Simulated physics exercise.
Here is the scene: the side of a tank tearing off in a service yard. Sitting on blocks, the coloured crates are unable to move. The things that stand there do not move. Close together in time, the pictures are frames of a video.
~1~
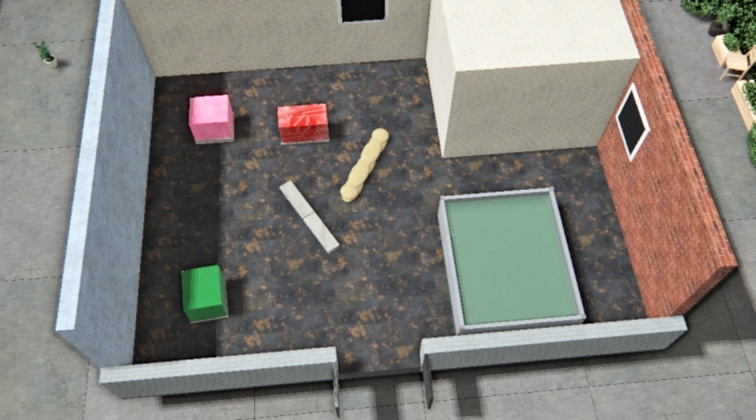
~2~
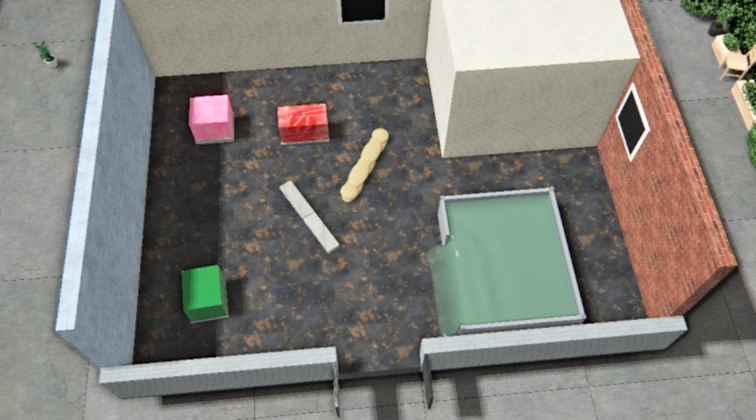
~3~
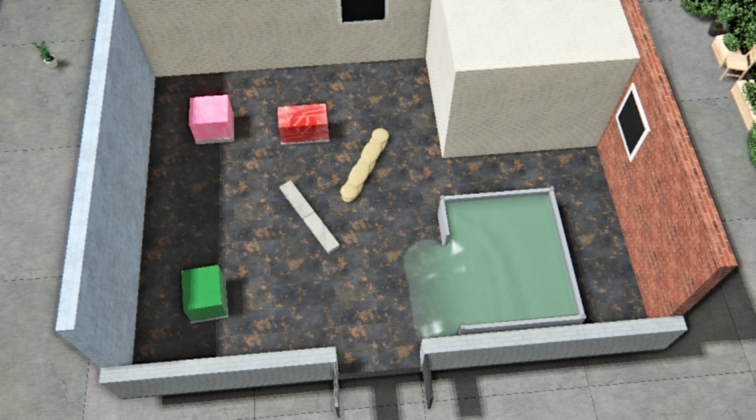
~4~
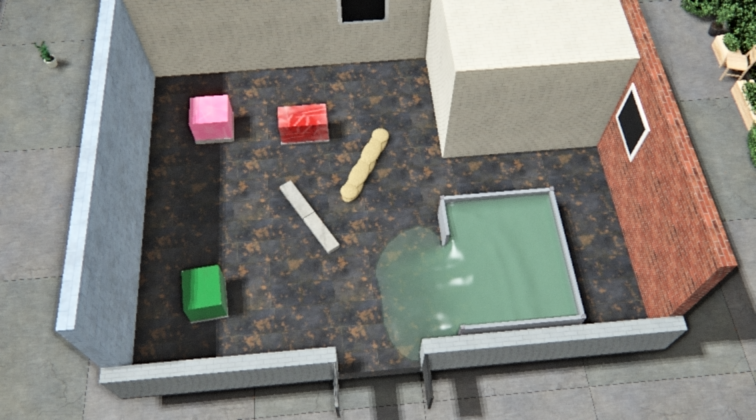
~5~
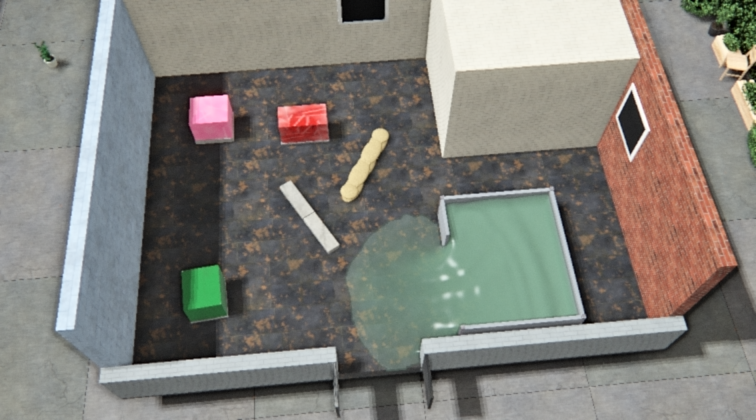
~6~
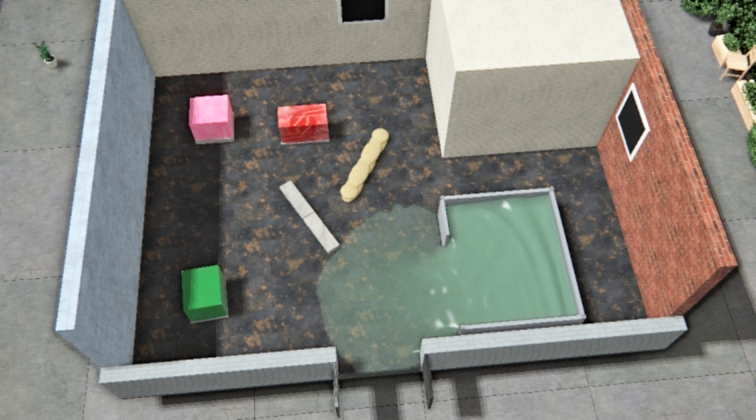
Greenish water pours from the left side of a grey-rimmed open tank at the lower right of a walled yard, seen from high above by a still camera. Pink and red crates stand at the back left, a green one at the front left, with a pale plank and a lumpy yellow roll between. The water spreads leftward across the dark mottled floor in a widening rounded sheet, reaching the plank's lower end and the front opening.
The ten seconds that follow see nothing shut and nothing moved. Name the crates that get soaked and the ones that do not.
The green crate gets soaked; the red crate gets soaked; the pink crate gets soaked.
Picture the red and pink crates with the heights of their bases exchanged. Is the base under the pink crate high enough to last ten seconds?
Verdict on pink: It gets flooded.
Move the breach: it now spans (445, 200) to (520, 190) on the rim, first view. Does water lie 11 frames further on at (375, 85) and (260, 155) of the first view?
Point one: Reached by the flood; point two: Still bare.
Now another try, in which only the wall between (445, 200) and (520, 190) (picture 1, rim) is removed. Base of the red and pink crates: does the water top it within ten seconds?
Well, the red crate gets reached, and the pink crate is never reached as well.
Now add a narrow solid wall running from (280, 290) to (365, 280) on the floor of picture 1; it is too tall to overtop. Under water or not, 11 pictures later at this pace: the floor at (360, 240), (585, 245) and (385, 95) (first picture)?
Outcome by spot, in order - watered, unwatered, unwatered.
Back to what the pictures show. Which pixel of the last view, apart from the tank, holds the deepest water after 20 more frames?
Near (132, 379).
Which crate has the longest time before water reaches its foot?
The pink crate comes last.
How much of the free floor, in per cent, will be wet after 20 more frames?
I'd put it at roughly 45 per cent.
A moment on, water covers 25 % of the floor; the green crate water round its plinth, the red crate not reached, the pink crate not reached.
Next, water covers 35 % of the floor; the green crate water round its plinth, the red crate not reached, the pink crate not reached.
Then, water covers 45 % of the floor; the green crate water round its plinth, the red crate water round its plinth, the pink crate water round its plinth.
Later, water covers 60 % of the floor; the green crate water round its plinth, the red crate water round its plinth, the pink crate water round its plinth.
In the end, water covers 80 % of the floor; the green crate was topped, the red crate was topped, the pink crate was topped.
